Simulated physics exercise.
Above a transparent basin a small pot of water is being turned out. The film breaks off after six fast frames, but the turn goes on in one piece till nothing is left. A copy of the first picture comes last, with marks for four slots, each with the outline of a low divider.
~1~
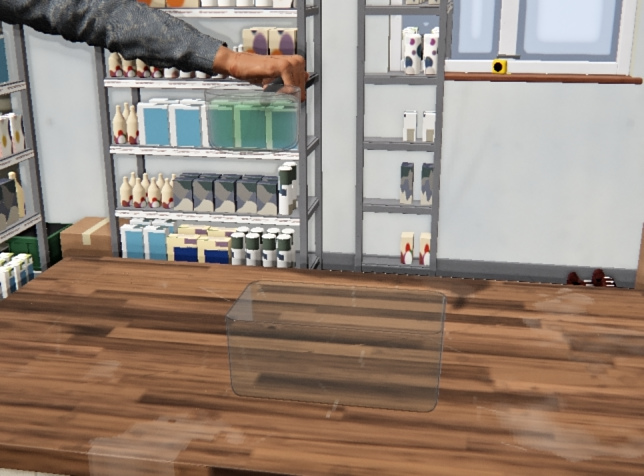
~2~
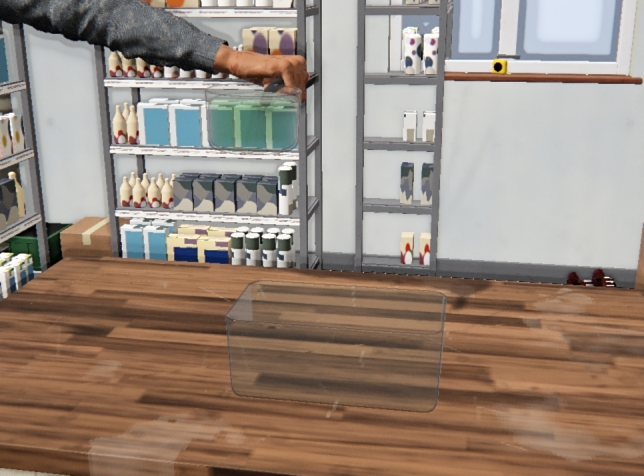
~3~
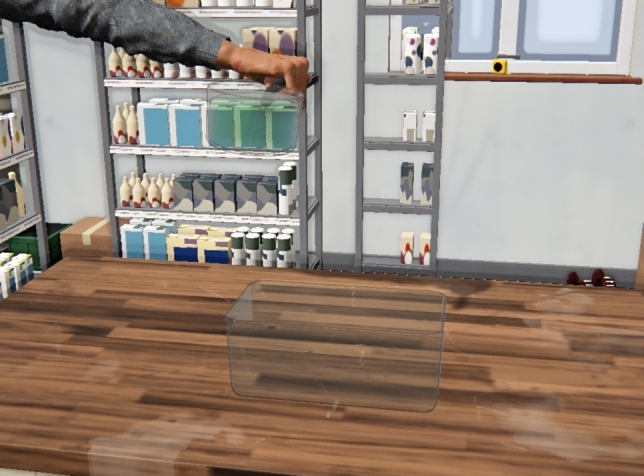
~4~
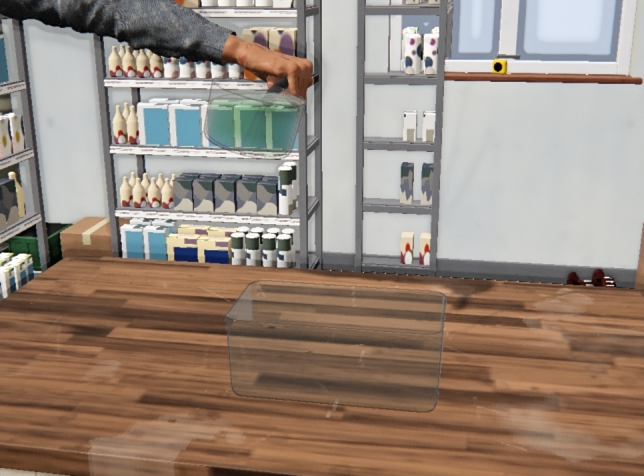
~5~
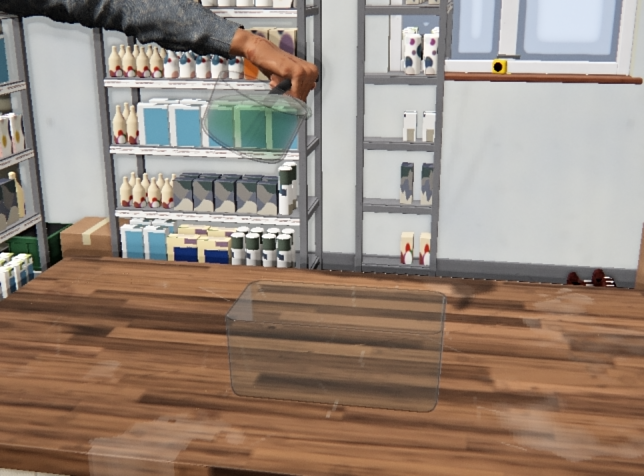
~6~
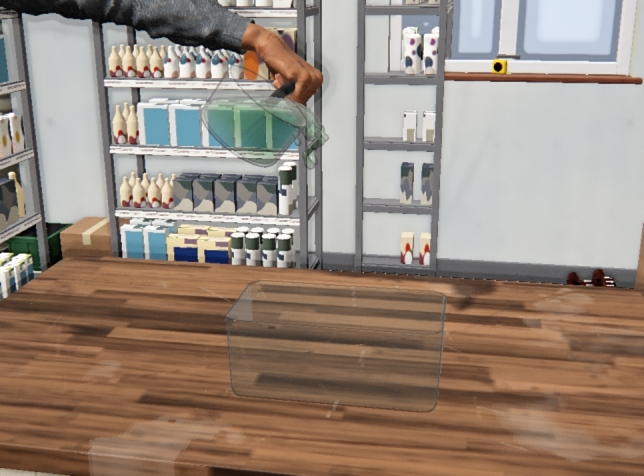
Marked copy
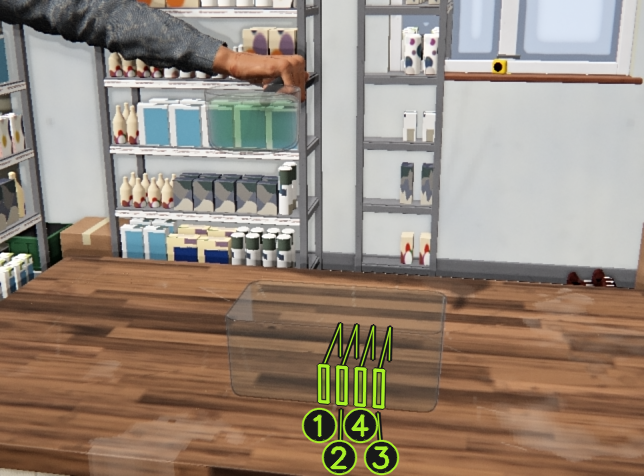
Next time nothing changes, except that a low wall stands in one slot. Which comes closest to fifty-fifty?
It is 4.
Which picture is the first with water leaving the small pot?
Picture 5.
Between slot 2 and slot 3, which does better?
Here it is slot 2.
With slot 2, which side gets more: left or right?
The right one.
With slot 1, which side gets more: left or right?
The right one.
On the marked copy, 1 at (323, 408); 2 at (341, 409); 3 at (377, 413); 4 at (359, 411).
With 1, about 16 % ends left of the wall and 81 % right of it.
With 2, about 29 % ends left of the wall and 69 % right of it.
With 3, about 77 % ends left of the wall and 19 % right of it; 4 % is lost outside.
With 4, about 47 % ends left of the wall and 50 % right of it.
